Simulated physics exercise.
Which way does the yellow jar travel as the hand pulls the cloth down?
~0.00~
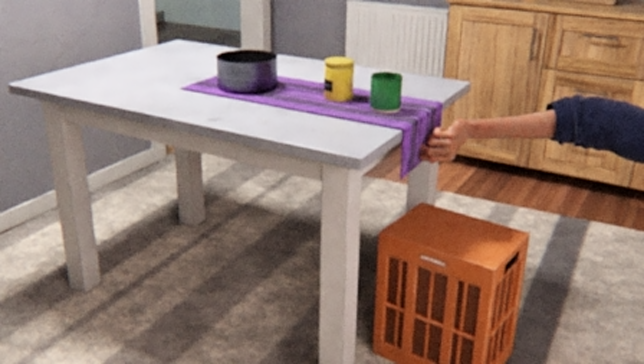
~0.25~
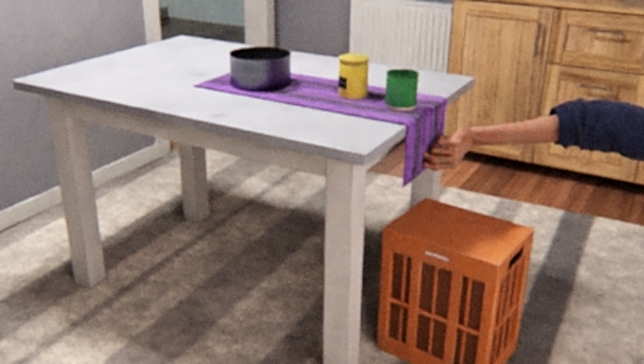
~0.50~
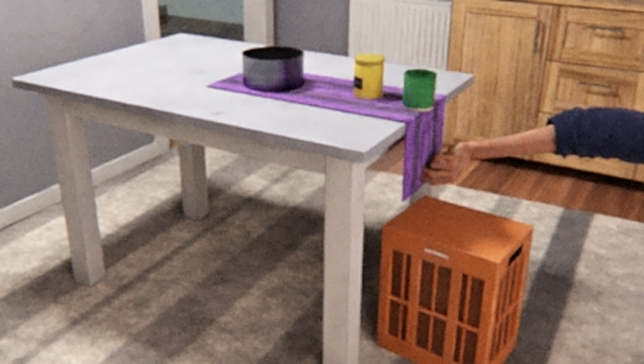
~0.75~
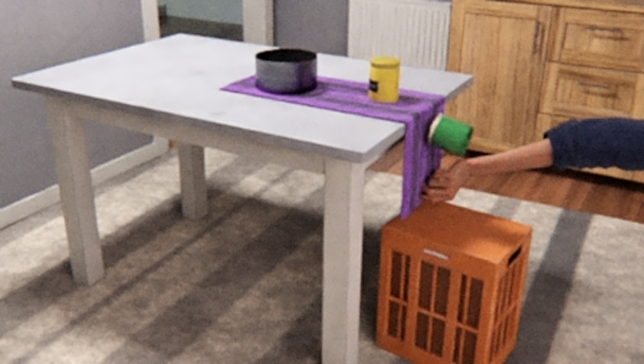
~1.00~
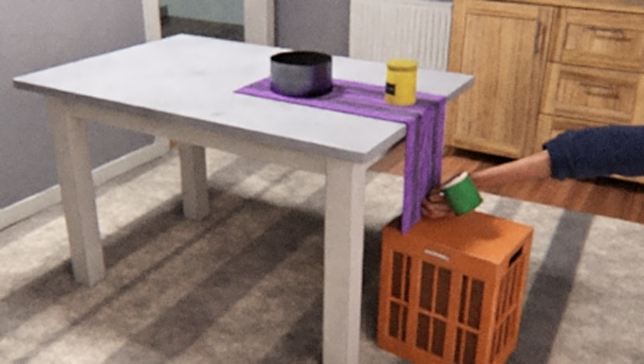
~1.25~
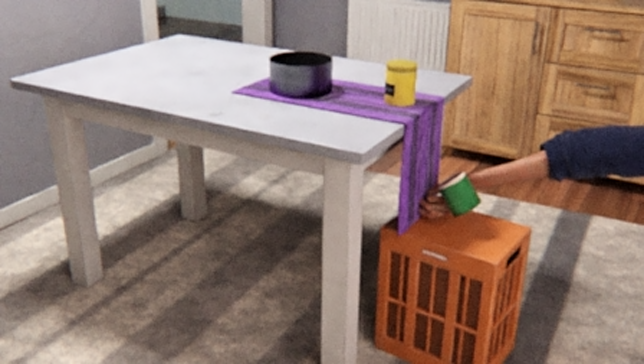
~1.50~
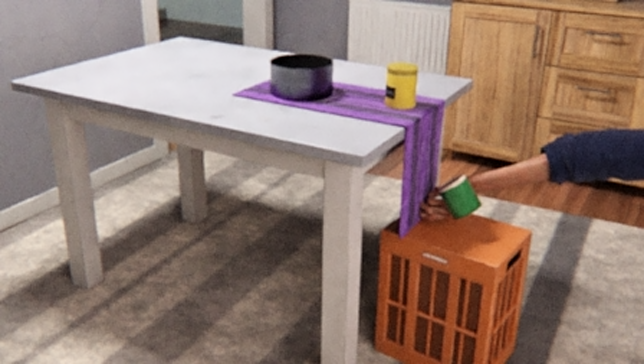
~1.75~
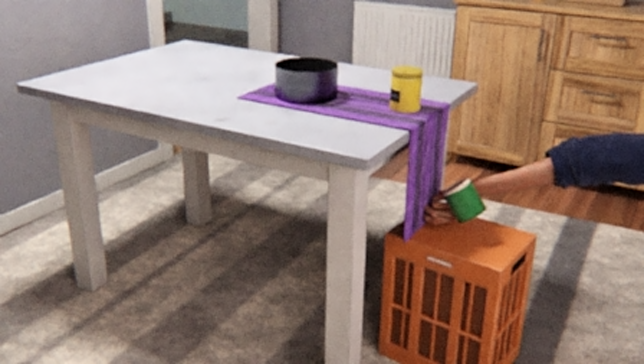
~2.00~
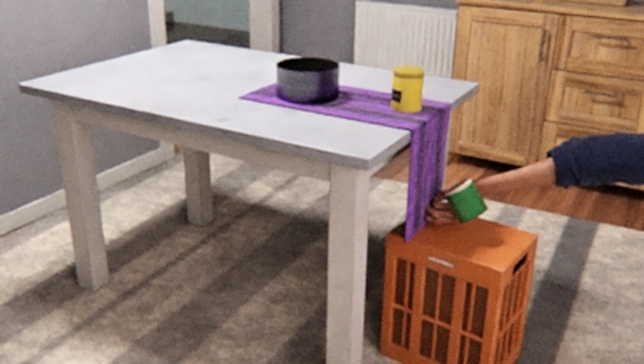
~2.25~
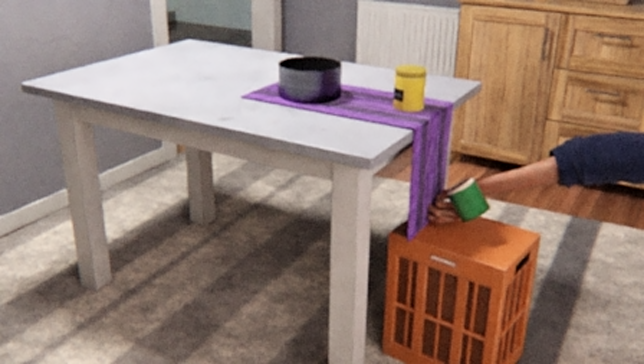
The yellow jar moves to the right, riding along on the cloth towards the end of the table.
